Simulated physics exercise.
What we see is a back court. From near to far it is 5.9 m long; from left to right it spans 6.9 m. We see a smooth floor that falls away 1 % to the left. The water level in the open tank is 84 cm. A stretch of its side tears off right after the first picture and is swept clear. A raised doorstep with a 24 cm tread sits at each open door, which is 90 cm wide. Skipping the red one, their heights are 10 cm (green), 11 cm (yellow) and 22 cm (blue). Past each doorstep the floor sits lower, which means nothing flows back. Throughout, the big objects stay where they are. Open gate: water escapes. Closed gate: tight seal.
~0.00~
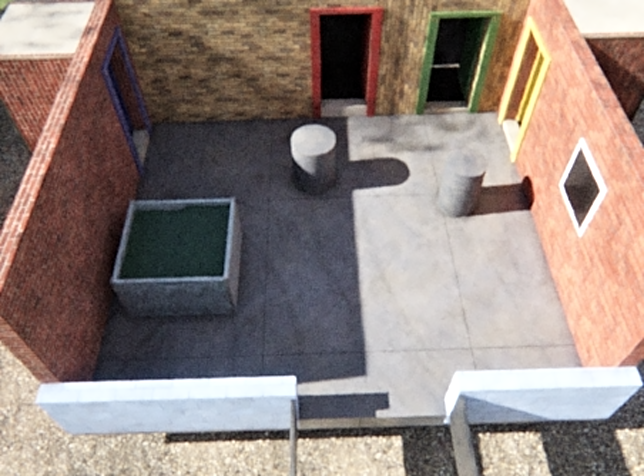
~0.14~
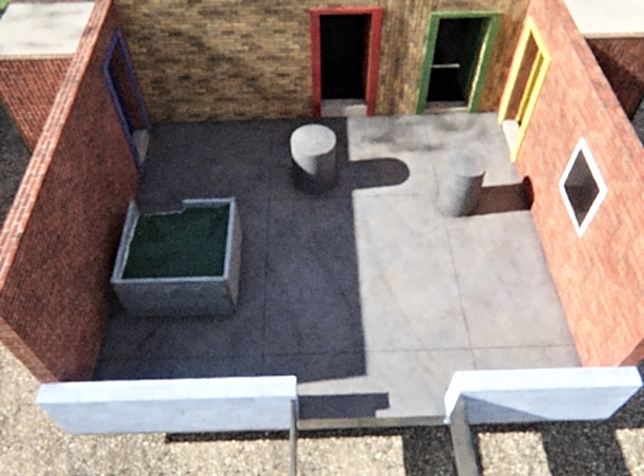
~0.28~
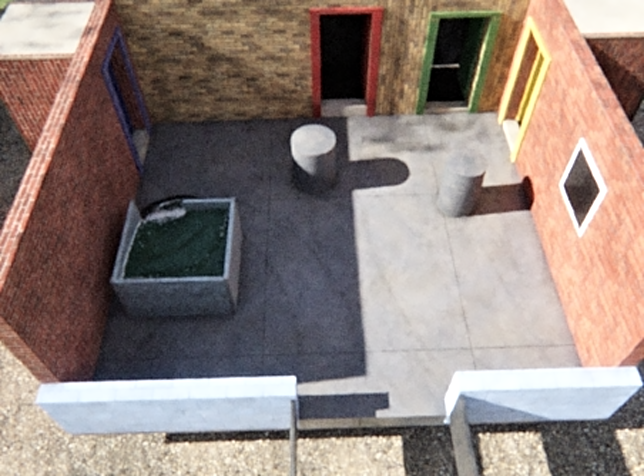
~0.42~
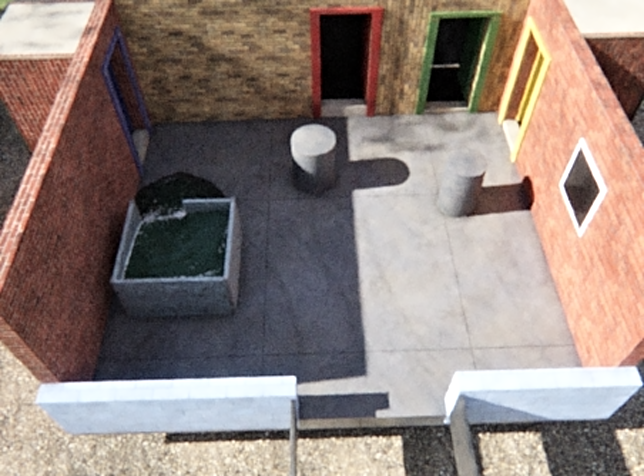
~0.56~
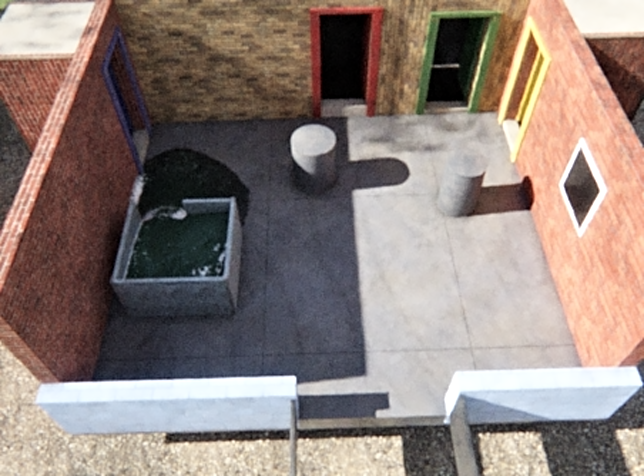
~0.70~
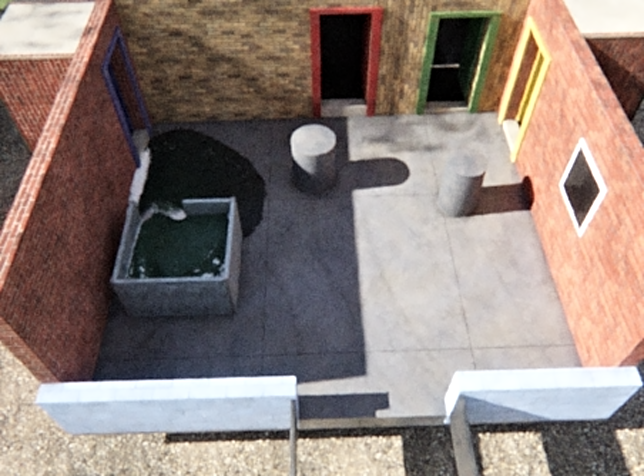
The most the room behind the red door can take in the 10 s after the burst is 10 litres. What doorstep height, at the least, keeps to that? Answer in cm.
I would say about 5.5 cm.
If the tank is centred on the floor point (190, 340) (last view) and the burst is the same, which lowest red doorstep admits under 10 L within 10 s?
A height near 6.5 cm.
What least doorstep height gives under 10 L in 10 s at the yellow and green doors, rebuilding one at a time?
You'd want some 14.0 cm at yellow and some 9.0 cm at green.
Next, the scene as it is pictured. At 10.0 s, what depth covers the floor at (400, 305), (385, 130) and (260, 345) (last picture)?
Depths in order: 3 / 6 / 2 cm.
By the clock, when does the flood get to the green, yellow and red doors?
Arrival: Green 3.0 s, yellow 3.6 s, red 1.8 s.
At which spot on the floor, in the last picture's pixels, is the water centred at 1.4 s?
The water's centre is at about (187, 224).
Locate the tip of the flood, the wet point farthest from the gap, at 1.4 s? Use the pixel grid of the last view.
Pixel close to (289, 122).
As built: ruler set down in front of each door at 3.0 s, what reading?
Door by door, in centimetres - green 3, yellow 0, red 10, blue 25.
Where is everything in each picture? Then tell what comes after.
Still water, 84 cm deep, in the open tank at (178, 242); the red door at (345, 74) is dry, in the first picture.
The front is at a hidden place, 0.4 m from the gap on the far side; 0.3 m2 of floor is wet, 84 cm left at the back, in the second picture.
The gap is on the far side, the front 0.9 m out at (173, 200); the back of the open tank holds 83 cm, in the third picture.
Water pours out on the far side and has run 1.4 m, to (170, 178); about 8 cm deep outside, 74 cm at the back, in the fourth picture.
Water pours out on the far side and has run 2.1 m, to (168, 153); about 6 cm deep outside, 72 cm at the back, in the fifth picture.
The front is at (169, 134), 2.6 m from the gap on the far side; 4.7 m2 of floor is wet, 69 cm left at the back; 2.3 m in a straight line remain to the red door at (345, 74), in the sixth picture.
After 1.4 s water covers 20 % of the floor, deepest (54 cm) near (162, 126); it has not reached the red door.
After 3.0 s water covers 30 % of the floor, deepest (28 cm) near (145, 159); 10 cm at the red door, 0 litres in over its 24 cm doorstep.
After 10.0 s water covers 95 % of the floor, deepest (9 cm) near (398, 119); 5 cm at the red door, 0 litres in over its 24 cm doorstep.
At the red door as built, the water arrived by 1.9 s and peaked near 10 cm at 2.6 s.
With a doorstep of 4.5 cm, 18 litres would have come in within the 10 s; with 6.5 cm, 5 litres. So under 10 litres takes about 5.5 cm.
